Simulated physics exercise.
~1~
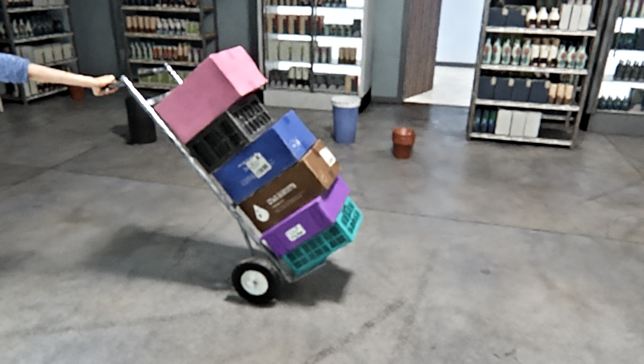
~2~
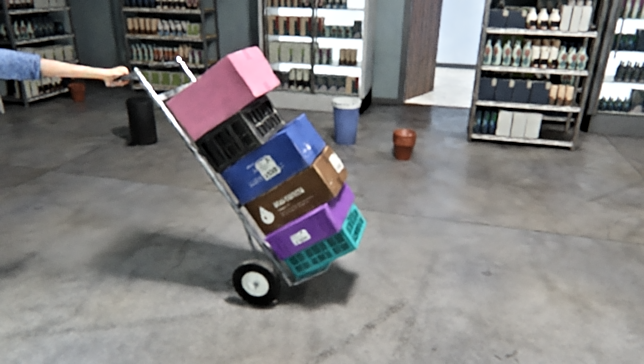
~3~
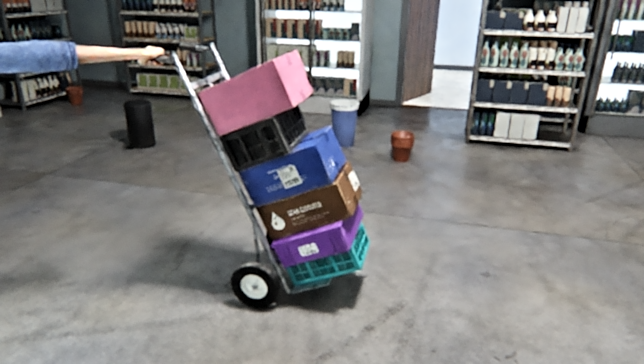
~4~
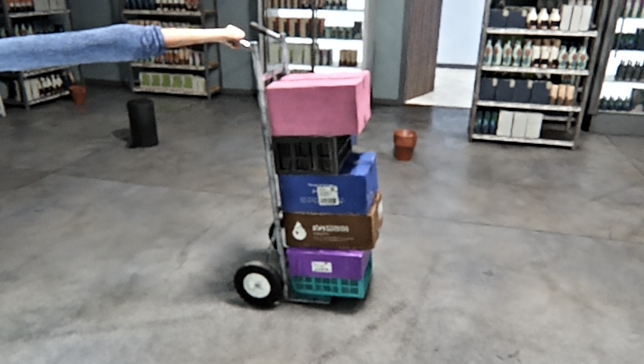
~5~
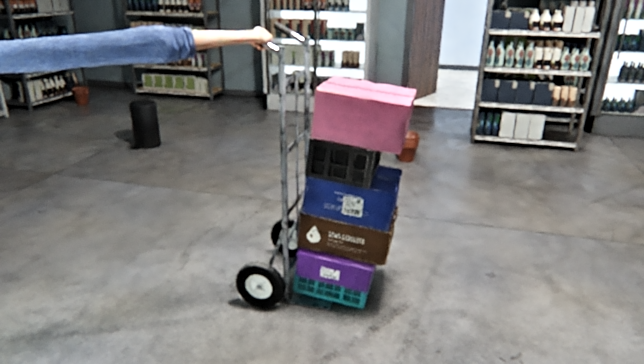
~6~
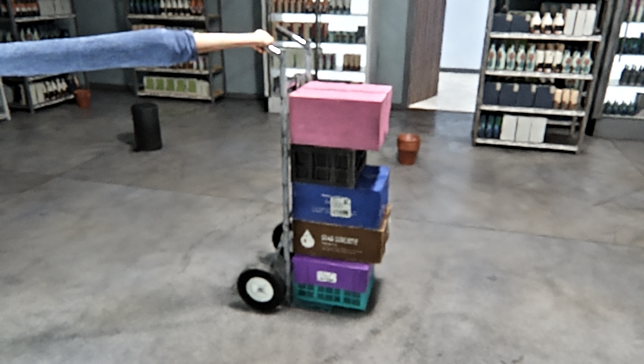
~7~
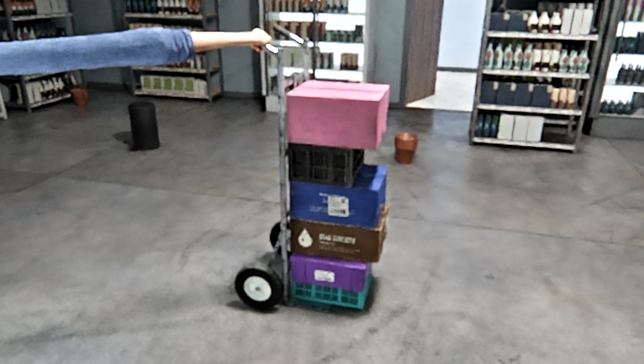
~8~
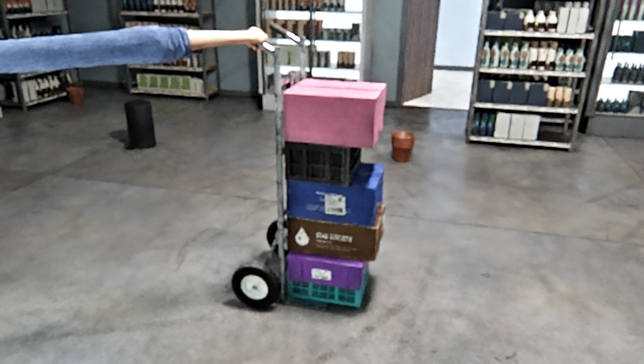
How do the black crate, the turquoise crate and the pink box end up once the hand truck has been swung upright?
All three end up standing upright in the stack, with the turquoise crate at the bottom and the pink box on top of the black crate.
